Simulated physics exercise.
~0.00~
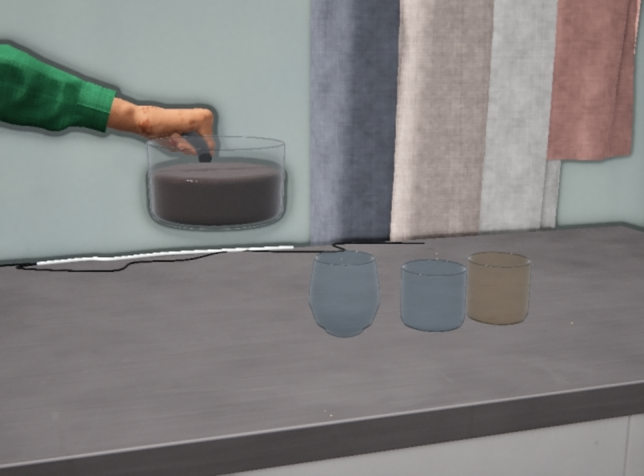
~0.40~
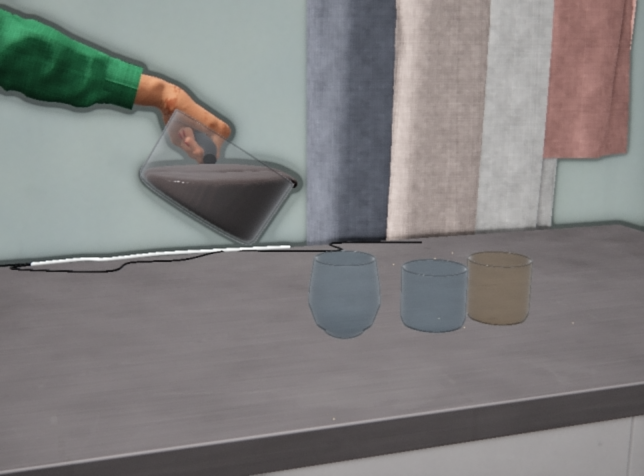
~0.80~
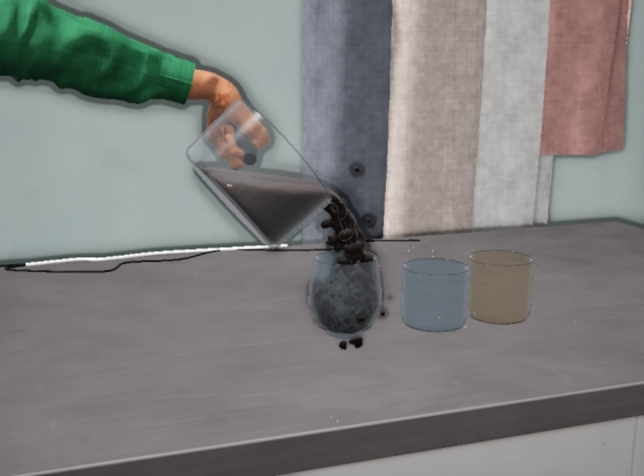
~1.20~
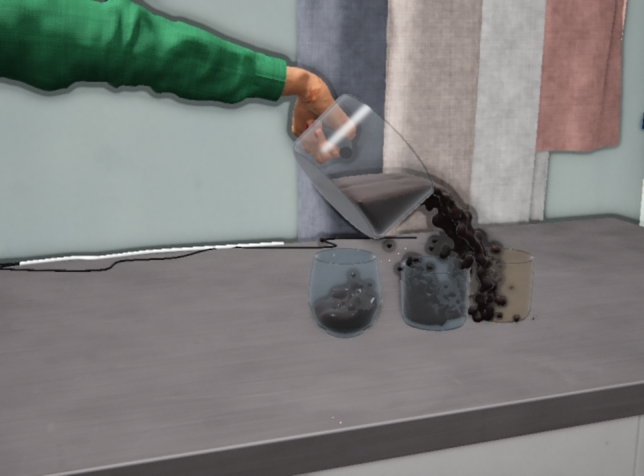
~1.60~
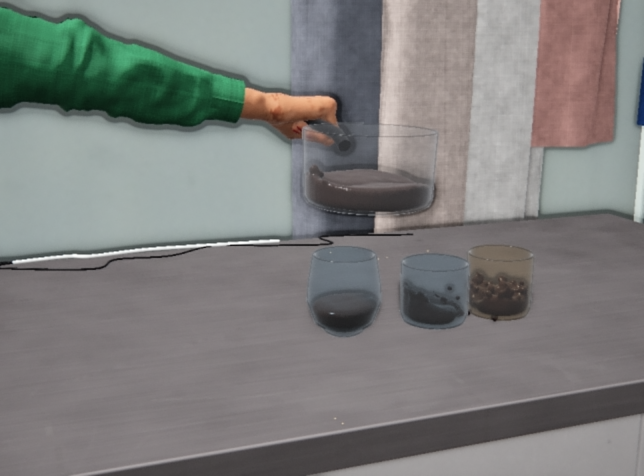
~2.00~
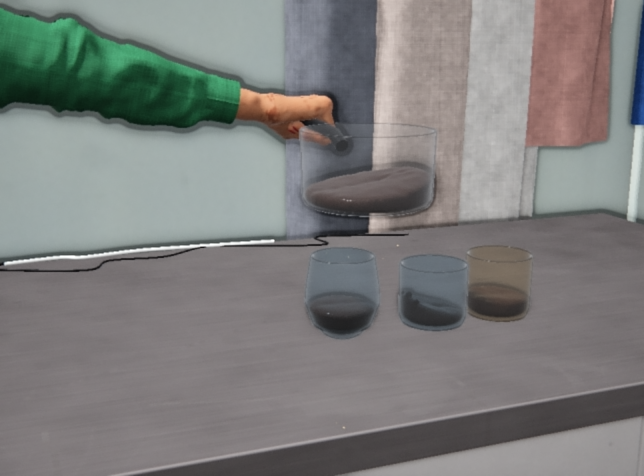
A small pot of coffee tilts, sweeps right pouring into three glasses, then levels.
